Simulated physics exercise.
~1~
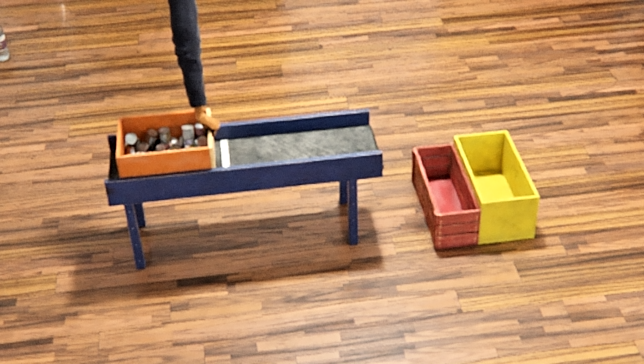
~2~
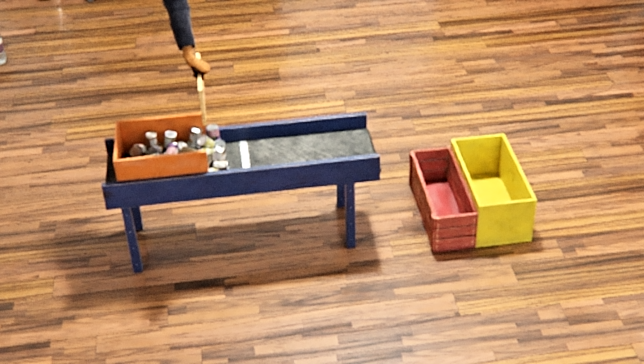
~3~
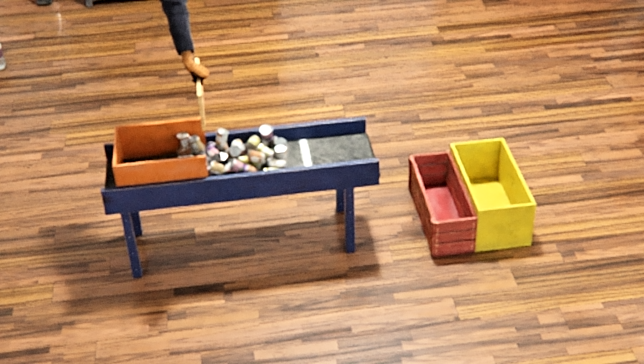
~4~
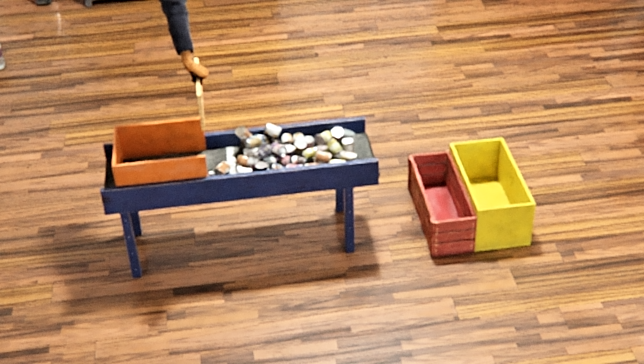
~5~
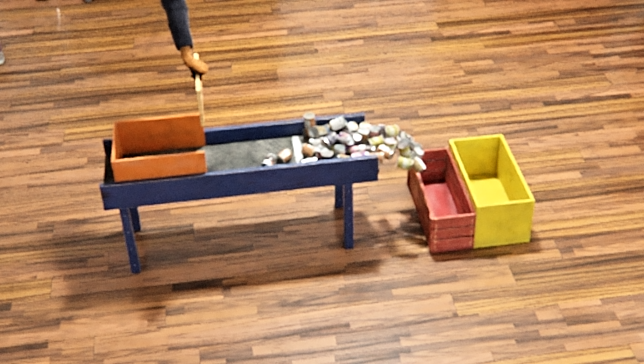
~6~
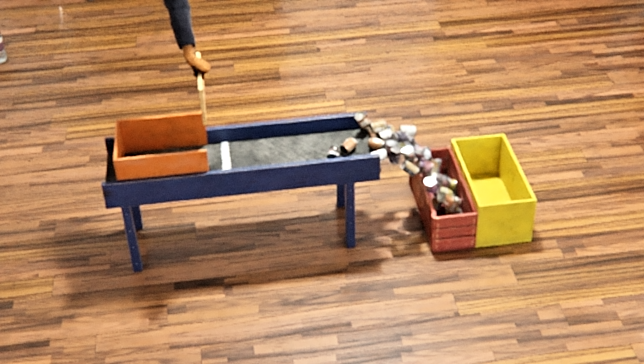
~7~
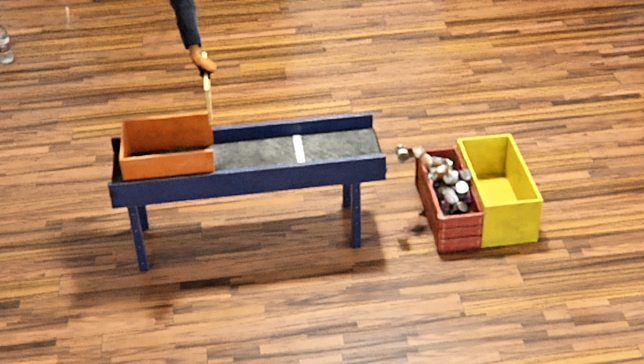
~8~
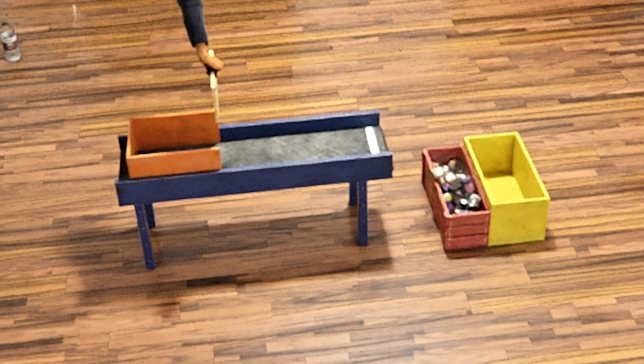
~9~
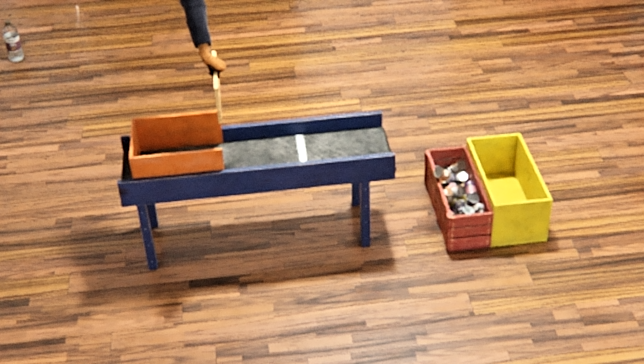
Small tins spill from an orange pen, ride a belt rightward, and land in the red box.
